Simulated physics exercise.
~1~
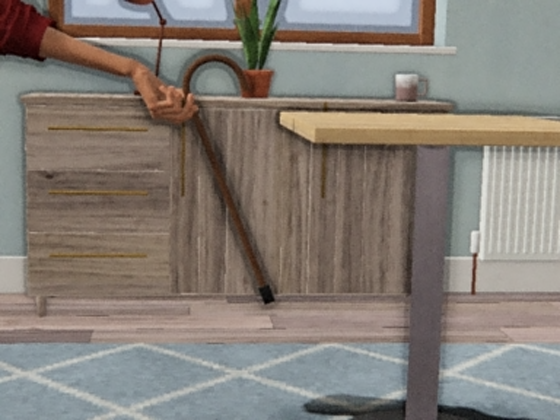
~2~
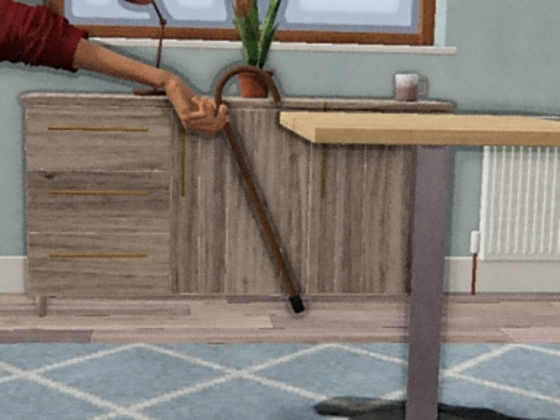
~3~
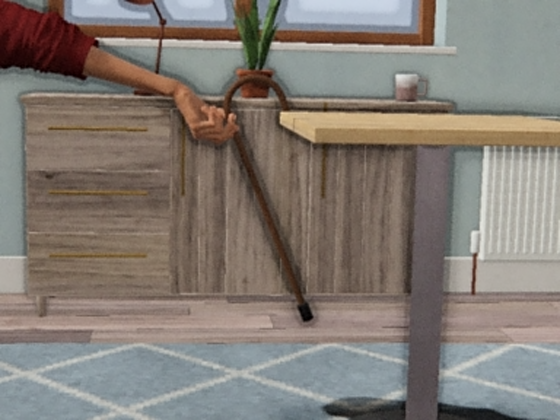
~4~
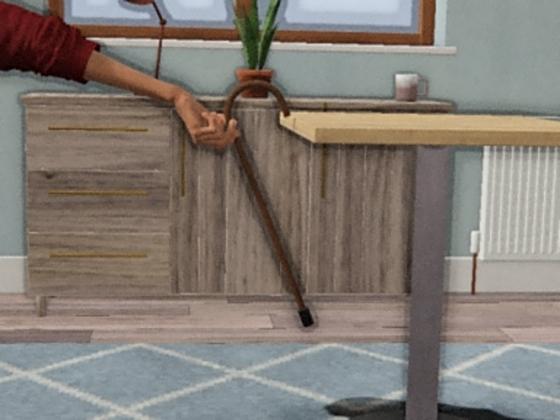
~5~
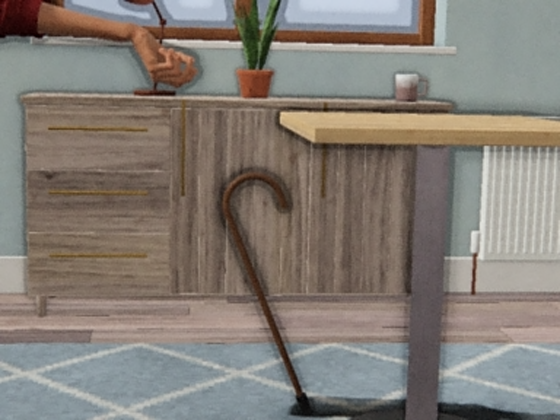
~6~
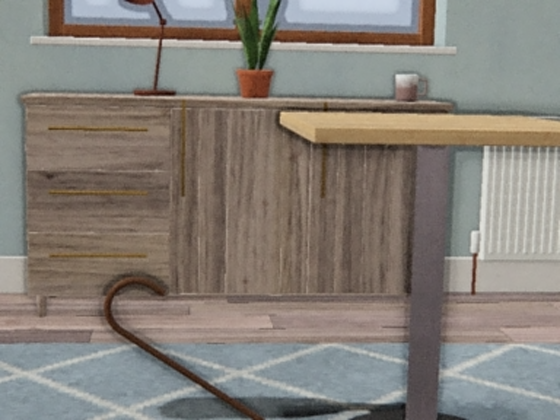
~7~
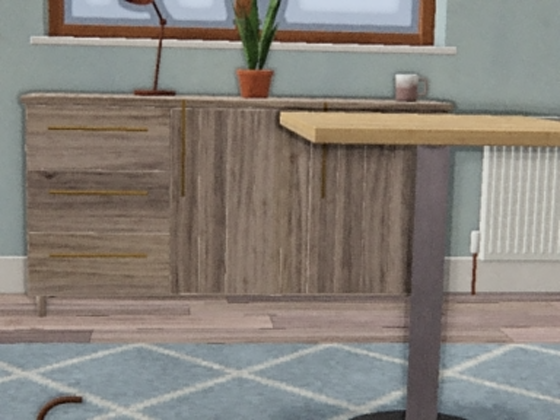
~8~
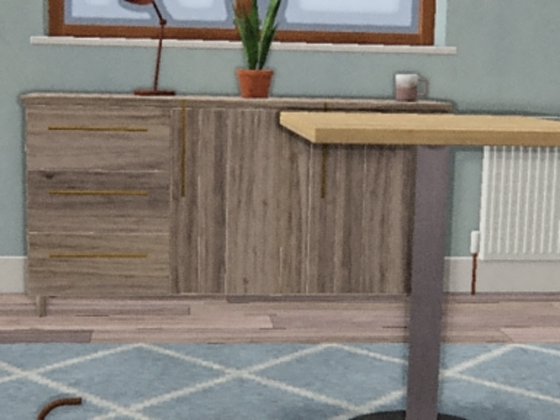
In a room with a wooden sideboard and a table, a hand moved a brown cane right toward the table's end, then let go and drew back. The cane dropped, tipped over to the left and ended up low, mostly out of view.
